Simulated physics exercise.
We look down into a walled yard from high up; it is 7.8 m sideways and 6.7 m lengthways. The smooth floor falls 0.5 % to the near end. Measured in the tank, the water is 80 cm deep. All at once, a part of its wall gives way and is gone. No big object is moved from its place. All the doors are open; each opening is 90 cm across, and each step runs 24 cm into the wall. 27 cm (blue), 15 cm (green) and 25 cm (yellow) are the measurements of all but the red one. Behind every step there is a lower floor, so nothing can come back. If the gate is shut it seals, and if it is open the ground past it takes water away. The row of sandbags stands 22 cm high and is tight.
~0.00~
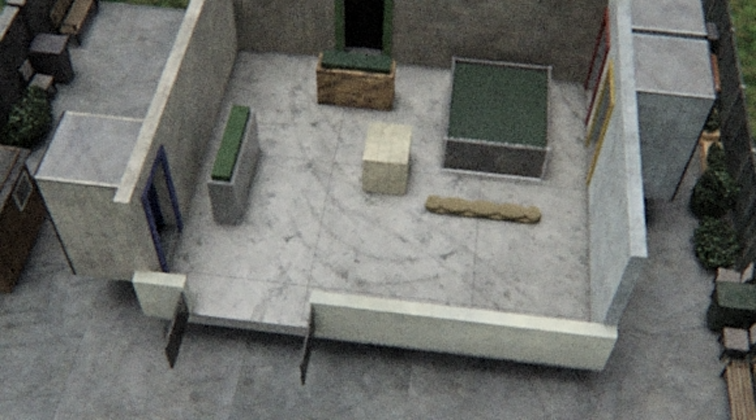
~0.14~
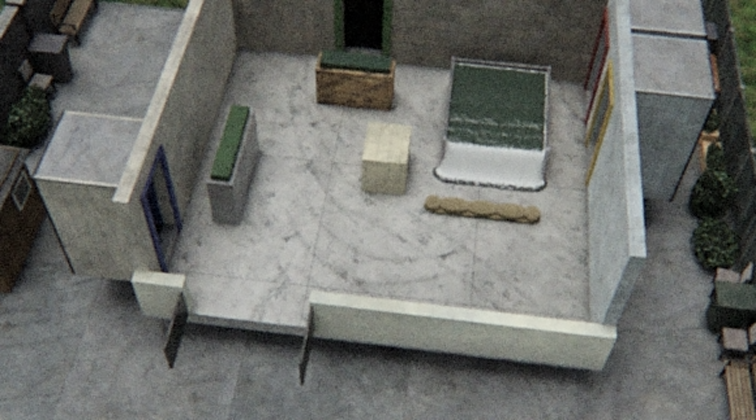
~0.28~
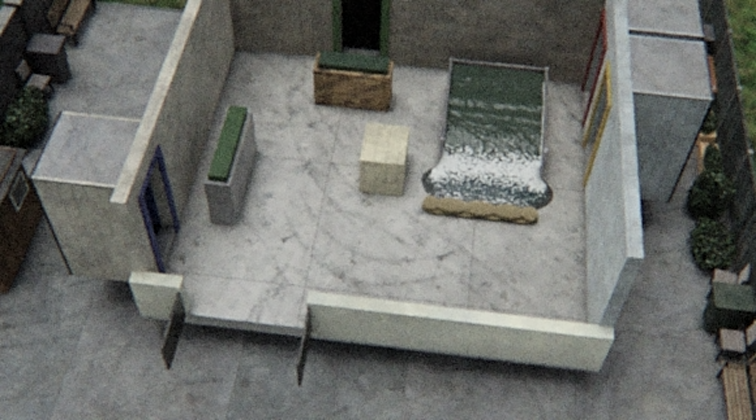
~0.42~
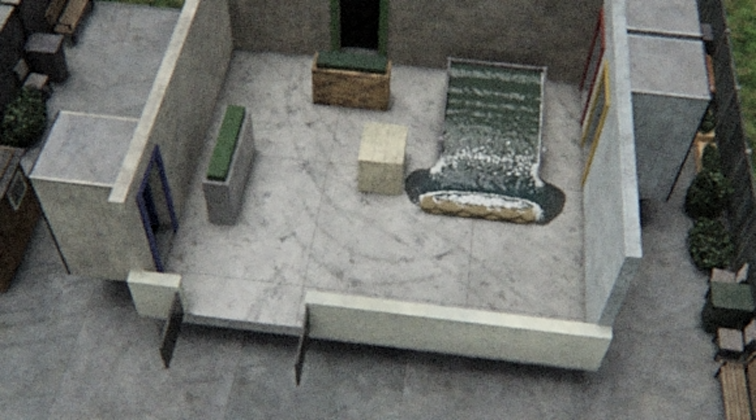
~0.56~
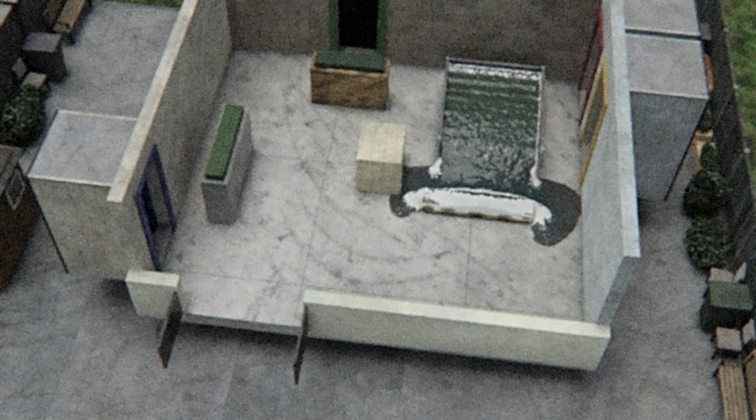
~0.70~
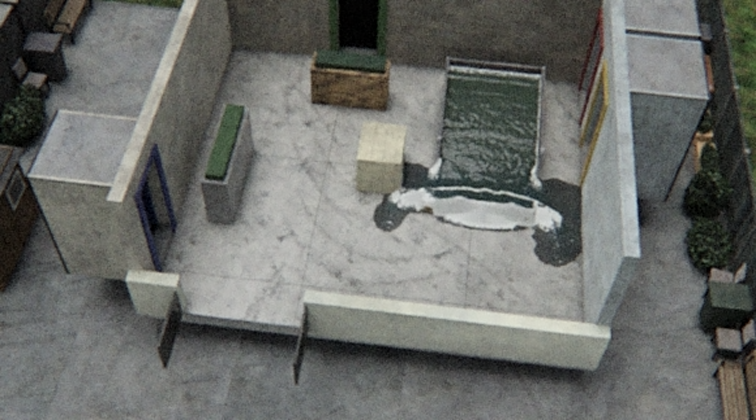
Dark green water poured out of the near side of a tank in a walled yard, foamed up against a low, lumpy tan barrier, then covered it and spread around both ends across the pale floor.
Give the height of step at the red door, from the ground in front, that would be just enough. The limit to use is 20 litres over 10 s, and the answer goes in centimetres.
Close to 7 cm.
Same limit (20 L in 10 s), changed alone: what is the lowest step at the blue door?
Blue door - some 12.0 centimetres.
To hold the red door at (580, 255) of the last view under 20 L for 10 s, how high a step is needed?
22 cm.
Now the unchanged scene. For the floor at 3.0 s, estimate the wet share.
I'd say near 65 percent.
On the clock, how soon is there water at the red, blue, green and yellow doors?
Door red: 2.6 seconds; door blue: 3.0 seconds; door green: 3.4 seconds; door yellow: 1.8 seconds.
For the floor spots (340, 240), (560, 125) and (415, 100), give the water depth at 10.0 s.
Around 5 cm, 9 cm and 5 cm.
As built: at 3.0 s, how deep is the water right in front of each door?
In cm: Red 3, blue 4, green 0, yellow 9.
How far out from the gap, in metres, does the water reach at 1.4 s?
About 4.2 metres out.
After 1.4 s water covers 30 % of the floor, deepest (53 cm) near (480, 201); it has not reached the red door.
After 3.0 s water covers 65 % of the floor, deepest (34 cm) near (572, 347); 3 cm at the red door, 0 litres in over its 12 cm step.
After 10.0 s water covers 95 % of the floor, deepest (13 cm) near (220, 87); 8 cm at the red door, 1 litre in over its 12 cm step.
At the red door as built, the water arrived by 2.7 s and peaked near 11 cm at 5.2 s.
With a step of 6 cm, 30 litres would have come in within the 10 s; with 8 cm, 11 litres. So under 20 litres takes about 7 cm.
